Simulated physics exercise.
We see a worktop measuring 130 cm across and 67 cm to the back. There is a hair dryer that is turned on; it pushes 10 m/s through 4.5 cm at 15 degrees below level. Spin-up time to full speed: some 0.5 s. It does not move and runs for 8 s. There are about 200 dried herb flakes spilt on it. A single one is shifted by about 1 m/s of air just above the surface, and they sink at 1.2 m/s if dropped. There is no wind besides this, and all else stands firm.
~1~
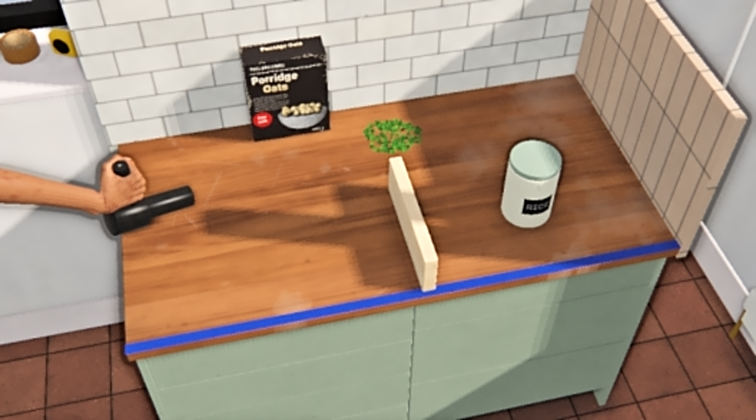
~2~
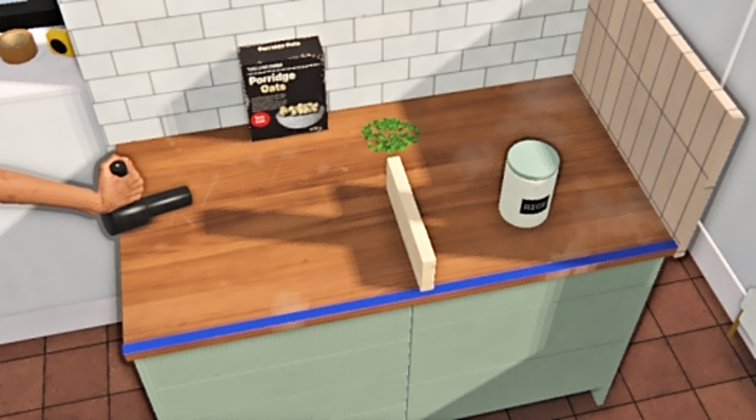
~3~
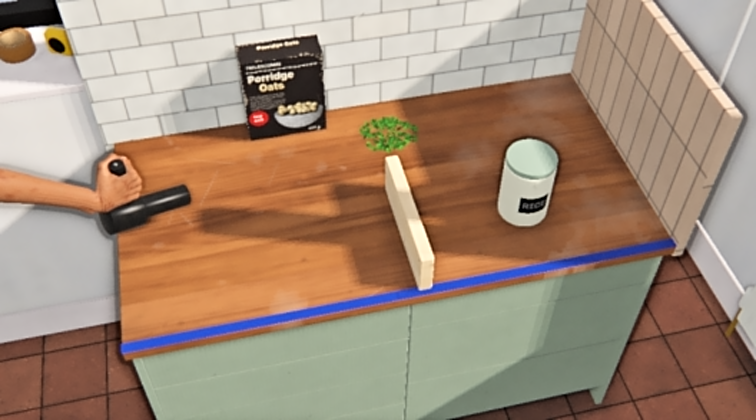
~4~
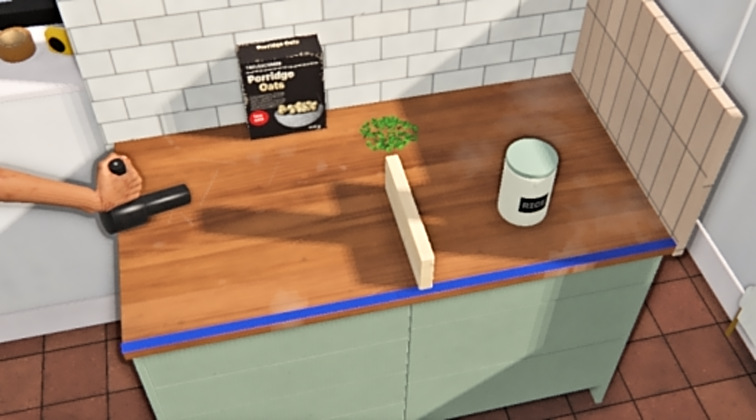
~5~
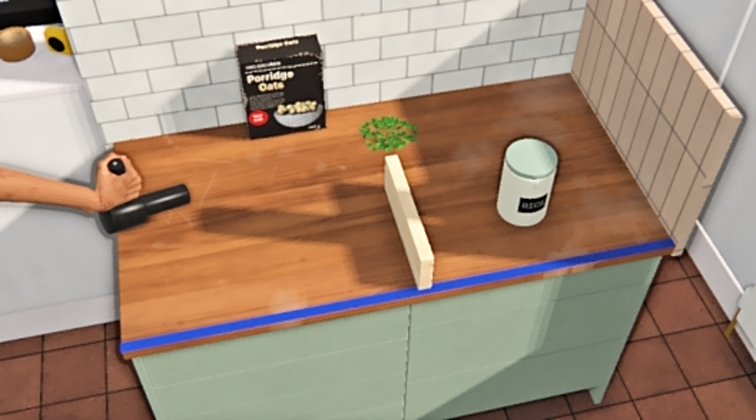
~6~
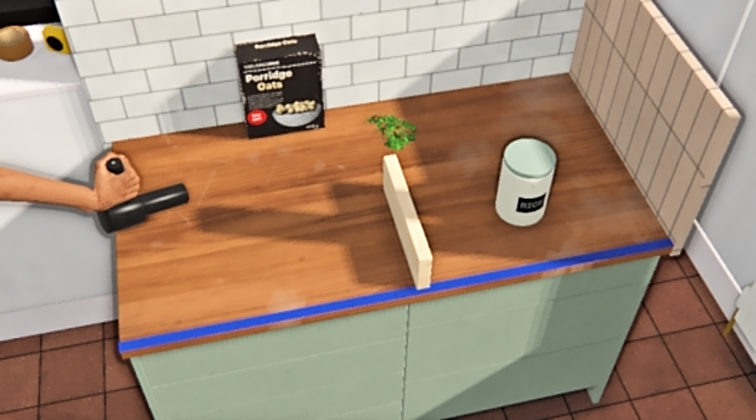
The clip opens on a wooden worktop with a blue front edge, where a hand at the left holds a black hair dryer facing an oats carton, an upright board, a white canister and green herb flakes. The flakes lie still at first, then some shift slightly to the right, while everything else stays put.
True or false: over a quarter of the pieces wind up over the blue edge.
True.
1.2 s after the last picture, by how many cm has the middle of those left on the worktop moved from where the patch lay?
Centre offset: Approx. 55 cm.
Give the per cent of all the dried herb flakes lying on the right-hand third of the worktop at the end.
Roughly 20 %.
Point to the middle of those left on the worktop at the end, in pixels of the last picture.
At about (570, 73).
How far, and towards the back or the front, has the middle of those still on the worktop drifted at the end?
It has moved to the far side by around 10 cm.
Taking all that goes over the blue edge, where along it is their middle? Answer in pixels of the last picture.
Roughly at pixel (654, 250).
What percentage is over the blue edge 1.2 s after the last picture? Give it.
40 per cent, roughly.
Then, 1.2 s after the last picture, 66 % are on the move or not yet settled, 42 % are over the blue edge; the middle of those still in play is near (588, 105).
Then, 2.1 s after the last picture, 28 % are on the move or not yet settled, 66 % are over the blue edge; the middle of those still in play is near (617, 153).
Then, 4.0 s after the last picture, 8 % are on the move or not yet settled, 79 % are over the blue edge; the middle of those still in play is near (570, 73).
Then, 7.6 s after the last picture, at the end, 80 % are over the blue edge; the middle of those still in play is near (570, 73).
